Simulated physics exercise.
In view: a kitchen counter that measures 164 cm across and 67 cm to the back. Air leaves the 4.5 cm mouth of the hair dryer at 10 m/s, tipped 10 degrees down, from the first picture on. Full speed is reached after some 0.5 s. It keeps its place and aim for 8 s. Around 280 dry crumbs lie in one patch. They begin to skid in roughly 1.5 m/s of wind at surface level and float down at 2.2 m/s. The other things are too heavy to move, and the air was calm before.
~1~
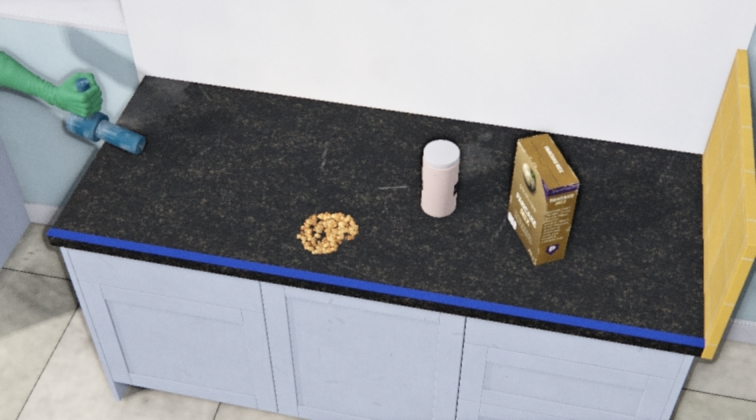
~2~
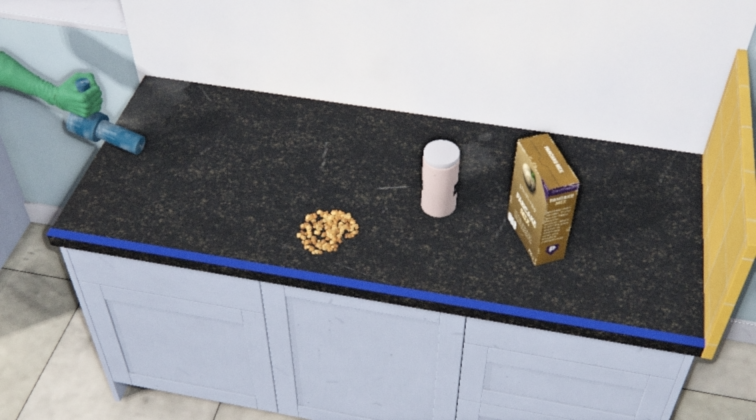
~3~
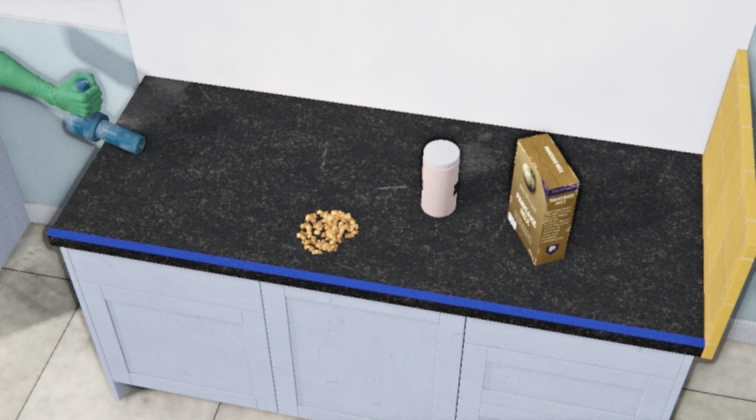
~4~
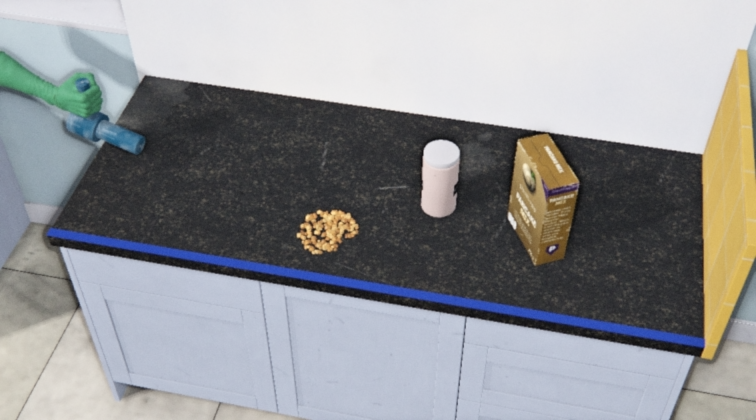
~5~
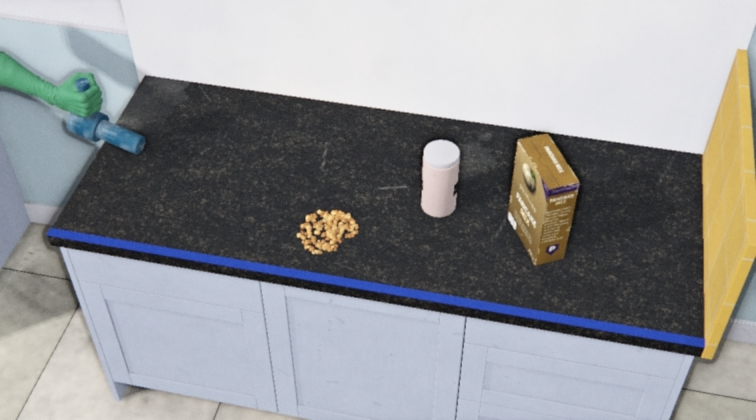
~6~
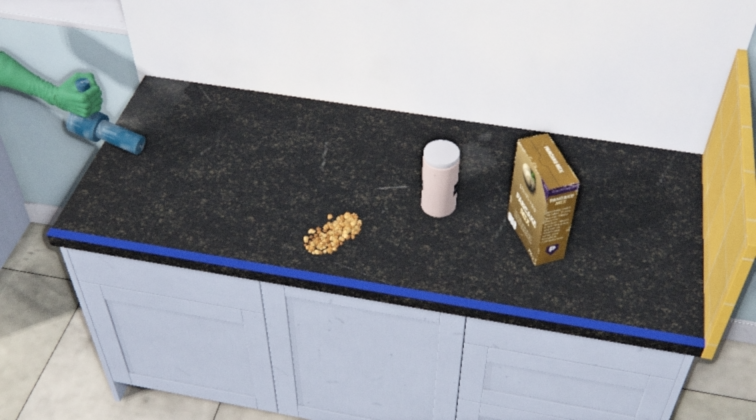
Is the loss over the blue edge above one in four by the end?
Answer: Yes.
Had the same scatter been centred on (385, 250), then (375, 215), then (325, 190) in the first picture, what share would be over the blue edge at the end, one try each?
In that order: 80 %, 30 %, 0 %.
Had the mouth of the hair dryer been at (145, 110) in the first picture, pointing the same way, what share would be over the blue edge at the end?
Then about 90 %.
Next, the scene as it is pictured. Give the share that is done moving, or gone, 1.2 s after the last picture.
About 90 %.
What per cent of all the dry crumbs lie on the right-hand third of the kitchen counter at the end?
About 30 %.
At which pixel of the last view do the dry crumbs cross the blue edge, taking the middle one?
Near (490, 311).
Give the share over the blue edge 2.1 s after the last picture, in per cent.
Near 70 %.
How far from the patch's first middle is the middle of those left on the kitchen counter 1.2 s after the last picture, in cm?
Roughly 80 cm.
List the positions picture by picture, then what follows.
In the first frame, the middle of the dry crumbs is near (329, 232), none has stirred yet and the mouth of the hair dryer is at (141, 146).
In the second frame, the middle of the dry crumbs is near (328, 229), none has stirred yet and the blue edge is centred on (359, 289).
In the third frame, the middle of the dry crumbs is near (328, 229), none has stirred yet, the top of a jar is at (442, 152) and the top of a carton is at (548, 160).
In the fourth frame, the middle of the dry crumbs is near (328, 229) and none has stirred yet.
In the fifth frame, the middle of the dry crumbs is near (328, 229) and none has stirred yet.
In the sixth frame, the middle of the dry crumbs is near (336, 234), the farthest in sight from the hair dryer is at (359, 230) and about 40 % have left their places.
Then, 1.2 s after the last picture the count stands so, 72 % are over the blue edge; the middle of those still in play is near (646, 297).
Then, 2.1 s after the last picture the count stands so, 73 % are over the blue edge; the middle of those still in play is near (646, 297).
Then, 4.0 s after the last picture the count stands so, 73 % are over the blue edge; the middle of those still in play is near (646, 297).
Then, 7.6 s after the last picture, at the end, 74 % are over the blue edge; the middle of those still in play is near (646, 297).
